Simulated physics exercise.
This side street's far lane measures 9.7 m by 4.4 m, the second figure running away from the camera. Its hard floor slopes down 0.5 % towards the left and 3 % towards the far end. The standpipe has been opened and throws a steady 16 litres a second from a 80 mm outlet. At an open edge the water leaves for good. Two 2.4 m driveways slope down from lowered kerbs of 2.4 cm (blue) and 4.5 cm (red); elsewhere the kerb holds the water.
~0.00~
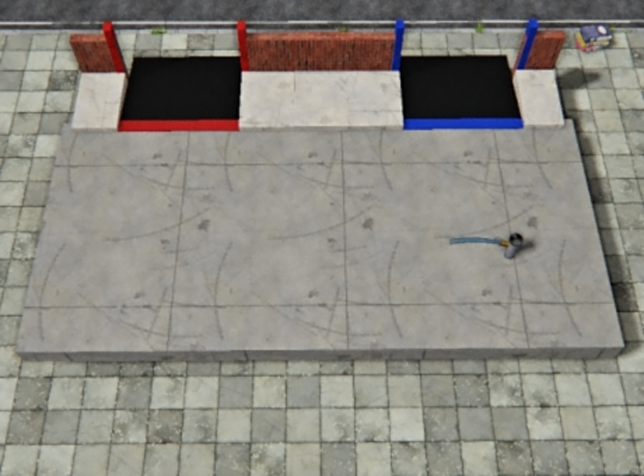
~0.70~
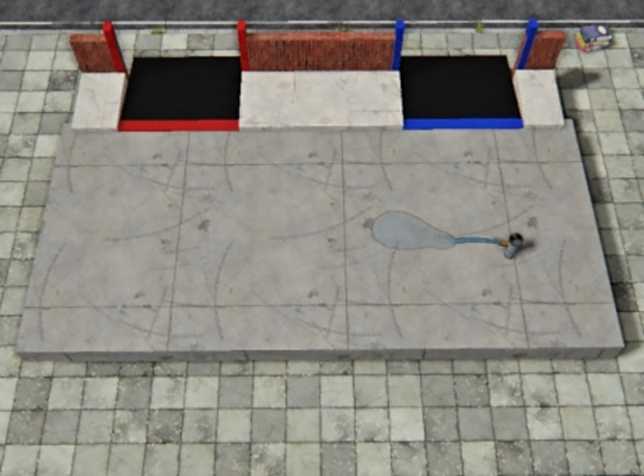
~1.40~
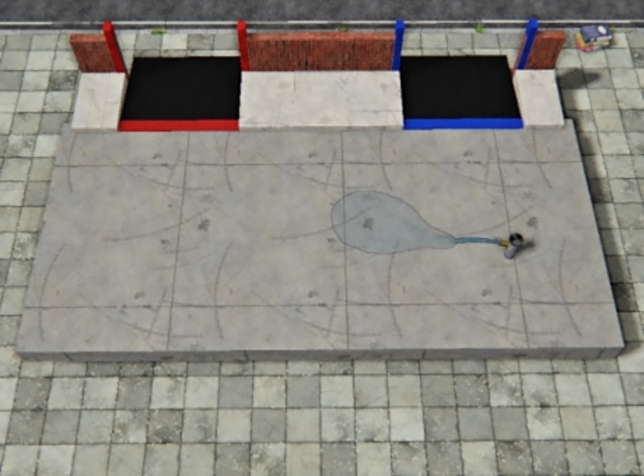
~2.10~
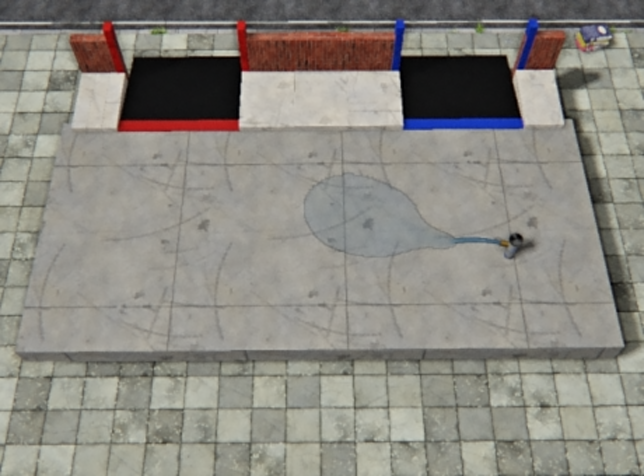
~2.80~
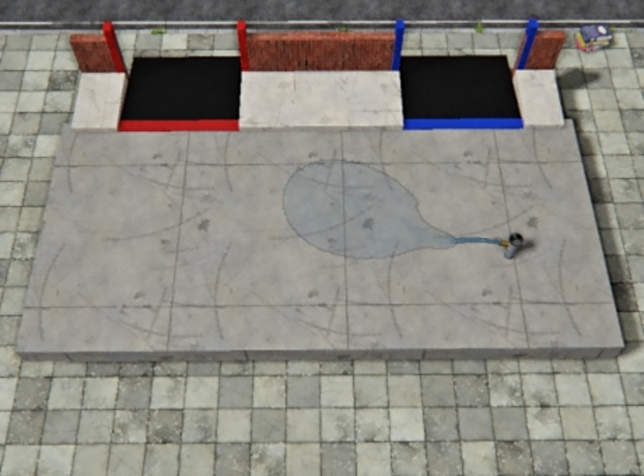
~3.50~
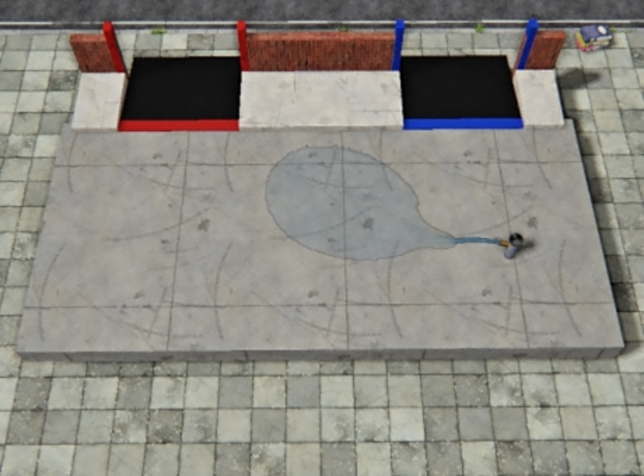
On a grey paved slab below a red-edged and a blue-edged opening, a small spout at the right shot a thin jet leftward, and a clear puddle spread steadily left and toward the far side.
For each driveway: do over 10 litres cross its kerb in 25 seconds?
One by one: At the blue driveway it keeps below the limit; at the red driveway it stays under the limit.
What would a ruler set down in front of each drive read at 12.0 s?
Depths in cm: Blue 0.8, red 3.0.
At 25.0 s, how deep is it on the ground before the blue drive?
About 2.5 cm.
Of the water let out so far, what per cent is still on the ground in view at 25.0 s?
Roughly 72 in a hundred.
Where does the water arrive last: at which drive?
It is the blue one.
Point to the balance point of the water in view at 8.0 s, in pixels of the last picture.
Near (308, 176).
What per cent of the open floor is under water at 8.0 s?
Near 20 per cent is wet.
After 5.0 s water covers 15 % of the floor and is deepest (3 cm) near (442, 242); blue driveway not reached, red driveway not reached.
After 8.0 s water covers 20 % of the floor and is deepest (4 cm) near (257, 134); blue driveway not reached, red driveway 1.5 cm at the lowered kerb, 0 L in.
After 12.0 s water covers 25 % of the floor and is deepest (4 cm) near (257, 134); blue driveway 0.76 cm at the lowered kerb, 0 L in, red driveway 3.2 cm at the lowered kerb, 0 L in.
After 16.0 s water covers 30 % of the floor and is deepest (5 cm) near (257, 134); blue driveway 1.7 cm at the lowered kerb, 0 L in, red driveway 3.6 cm at the lowered kerb, 0 L in.
After 25.0 s water covers 30 % of the floor and is deepest (5 cm) near (257, 134); blue driveway 2.5 cm at the lowered kerb, 1 L in, red driveway 3.9 cm at the lowered kerb, 0 L in.
